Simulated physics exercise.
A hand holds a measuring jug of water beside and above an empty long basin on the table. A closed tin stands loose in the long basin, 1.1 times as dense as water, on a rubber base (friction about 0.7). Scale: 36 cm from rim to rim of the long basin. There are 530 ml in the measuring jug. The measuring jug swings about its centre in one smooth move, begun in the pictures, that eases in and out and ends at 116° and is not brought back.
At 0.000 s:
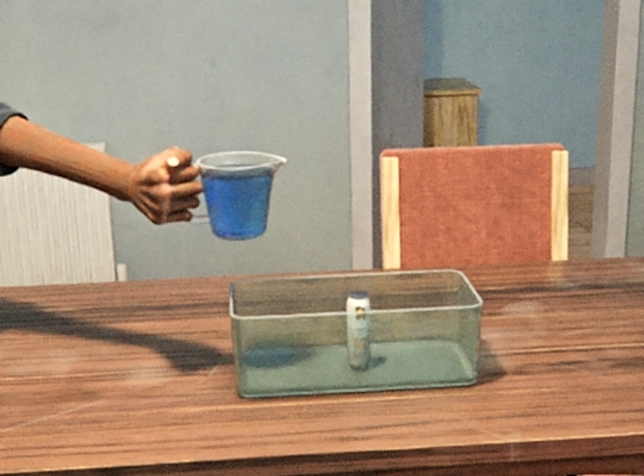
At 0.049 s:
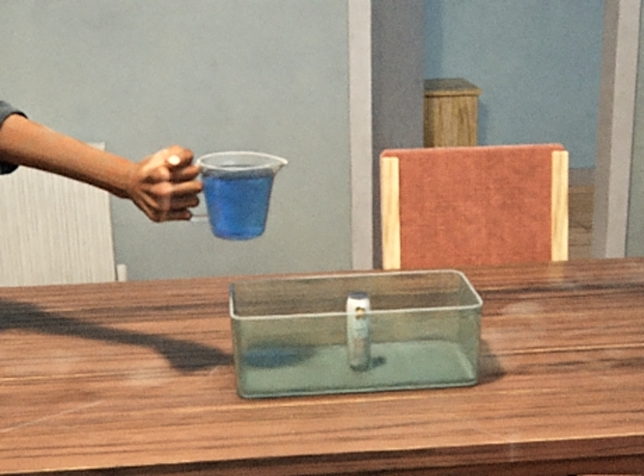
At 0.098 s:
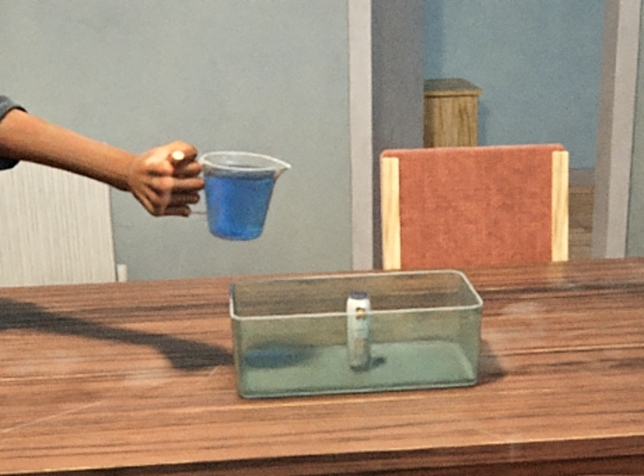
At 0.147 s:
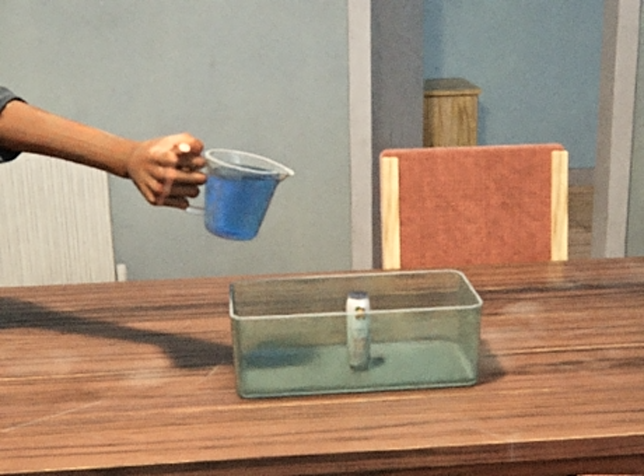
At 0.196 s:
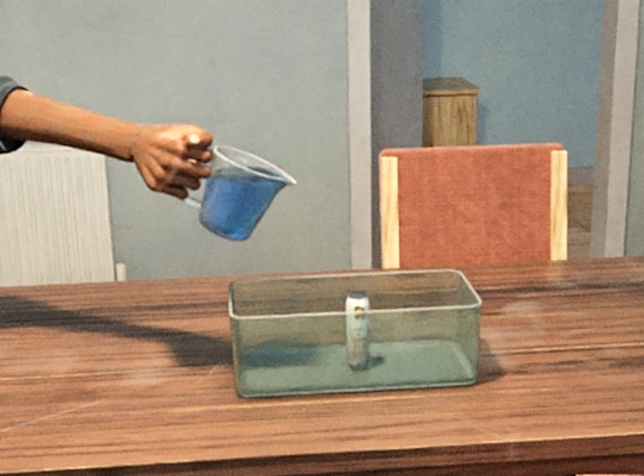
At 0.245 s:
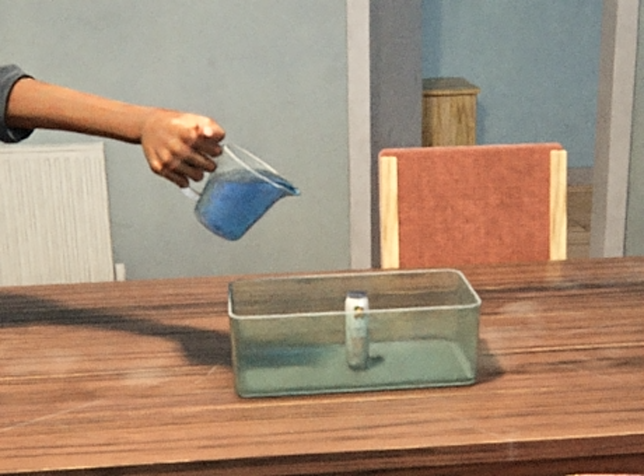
In a room with grey-blue walls, a wooden table is seen from slightly above by a camera that stays still, with a red-backed chair behind it and a pale radiator at left. A hand reaching in from the left holds a clear jug of blue liquid above a greenish glass basin containing a small upright can. The hand tilts the jug smoothly rightward, slowly then faster, bringing the liquid to its spout.
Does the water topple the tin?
The tin remains upright.
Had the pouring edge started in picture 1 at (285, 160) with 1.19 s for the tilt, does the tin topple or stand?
Then it remains upright.
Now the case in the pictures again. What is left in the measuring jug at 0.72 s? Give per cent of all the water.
Near 2 in a hundred.
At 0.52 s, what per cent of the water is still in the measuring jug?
Near 36 in a hundred.
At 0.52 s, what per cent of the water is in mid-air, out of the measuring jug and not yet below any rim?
Some 32 per cent.
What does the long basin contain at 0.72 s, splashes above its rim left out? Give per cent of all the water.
Some 90 per cent.
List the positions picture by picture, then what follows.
It leans 0°; its right rim is at (287, 160); the water meets the walls at (202, 172) and (273, 170); the long basin's rim runs from (231, 300) to (471, 288); the tin's top is at (358, 298), in the first frame.
It leans 2°; its right rim is at (288, 161); the water meets the walls at (203, 172) and (273, 171), in the second frame.
It leans 6°; its right rim is at (291, 166); the water meets the walls at (205, 170) and (276, 172), in the third frame.
It leans 14°; its right rim is at (294, 173); the water meets the walls at (208, 170) and (280, 174), in the fourth frame.
It leans 24°; its right rim is at (296, 182); the water meets the walls at (210, 174) and (287, 177), in the fifth frame.
It leans 36°; its right rim is at (297, 194); the water meets the walls at (207, 182) and (287, 185); 2 per cent is over the edge, in the sixth frame.
By 0.52 s the tilt is 104° and 35 per cent is still to pour; the tin stands where it began.
By 0.72 s the tilt is 116° and 2 per cent is still to pour; the tin leans 7°.
By 0.92 s the tilt is 116° and 0 per cent is still to pour; the tin leans 4°.
By 1.15 s the tilt is 116° and 0 per cent is still to pour; the tin stands 1 cm from where it began.
At rest the tin stands 1 cm from where it began.
